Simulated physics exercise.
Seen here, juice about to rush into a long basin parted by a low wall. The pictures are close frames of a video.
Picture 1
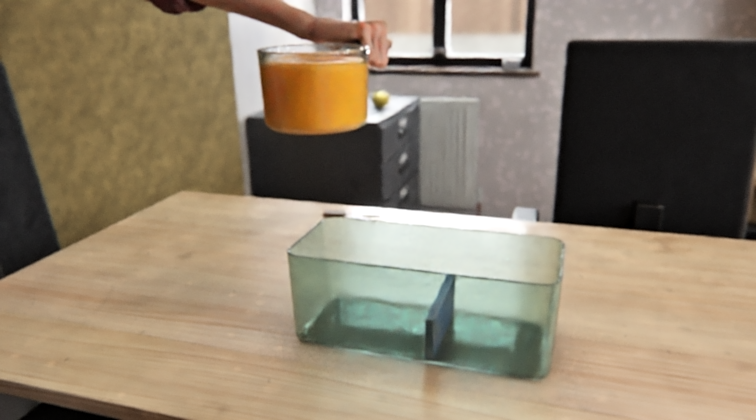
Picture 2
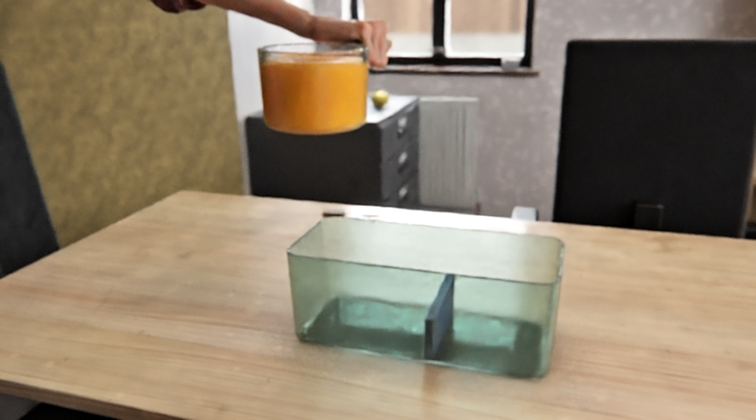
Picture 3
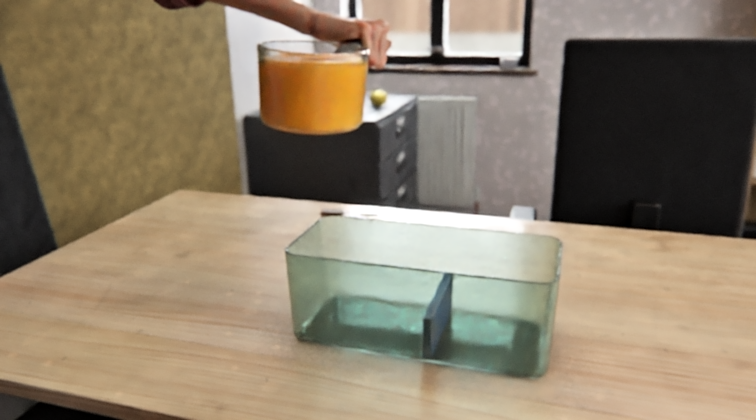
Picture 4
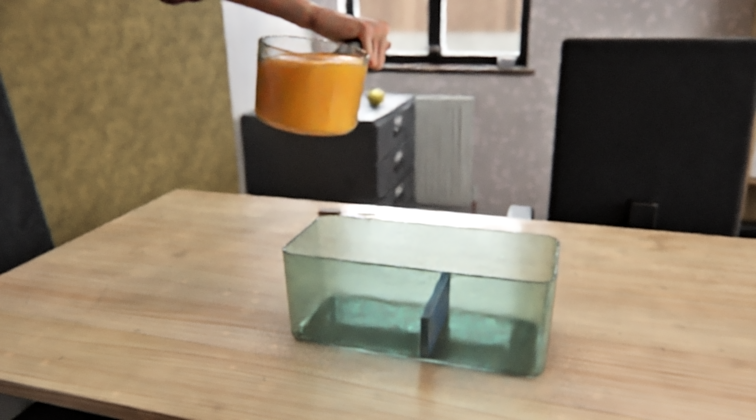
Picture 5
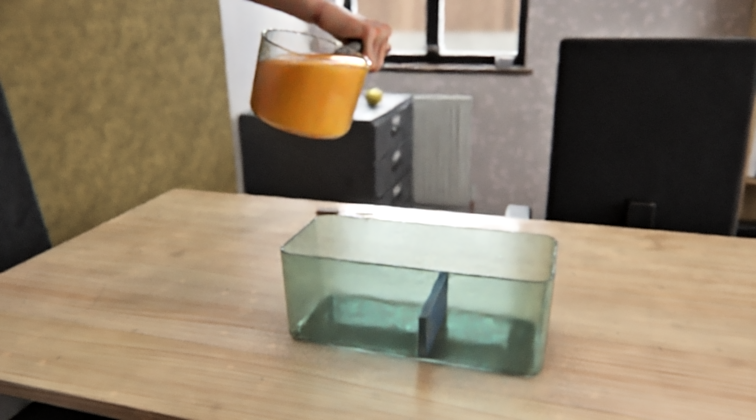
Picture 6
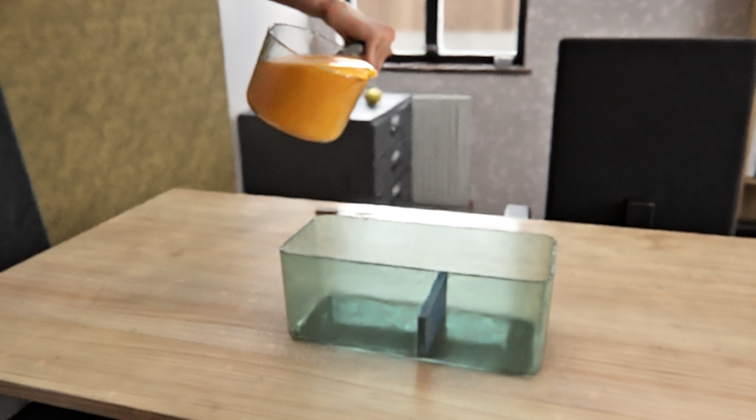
In a room with a wooden table, a hand holds a clear container of orange juice above and behind a greenish transparent basin with a low dividing wall, then gradually tilts the container to the right.
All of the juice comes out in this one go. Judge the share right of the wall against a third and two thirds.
The share right of the wall is from a third to two thirds.
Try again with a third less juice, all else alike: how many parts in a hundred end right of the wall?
About 15 per cent.
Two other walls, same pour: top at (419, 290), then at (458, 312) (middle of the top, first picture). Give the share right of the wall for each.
About 85 and 25 per cent.
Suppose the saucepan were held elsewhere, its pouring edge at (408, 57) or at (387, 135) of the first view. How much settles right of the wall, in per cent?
Roughly 90 per cent, and 45 per cent.
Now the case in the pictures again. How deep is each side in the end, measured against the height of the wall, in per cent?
Near 30 on the left, 50 on the right.
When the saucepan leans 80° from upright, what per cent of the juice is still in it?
Some 55 per cent.
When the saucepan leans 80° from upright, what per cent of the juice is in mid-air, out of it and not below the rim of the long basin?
Roughly 35 in a hundred.
A moment on, the saucepan is tipped on its side and 54 per cent is still to pour, 4 is left of the wall and 6 right of it.
Next, the saucepan is tipped on its side and 17 per cent is still to pour, 19 is left of the wall and 43 right of it.
Then the saucepan is tipped on its side and 5 per cent is still to pour, 38 is left of the wall and 50 right of it.
Later the saucepan is tipped on its side and 2 per cent is still to pour, 45 is left of the wall and 50 right of it.
Finally, 48 per cent lies left of the wall, 50 right of it and 1 outside.
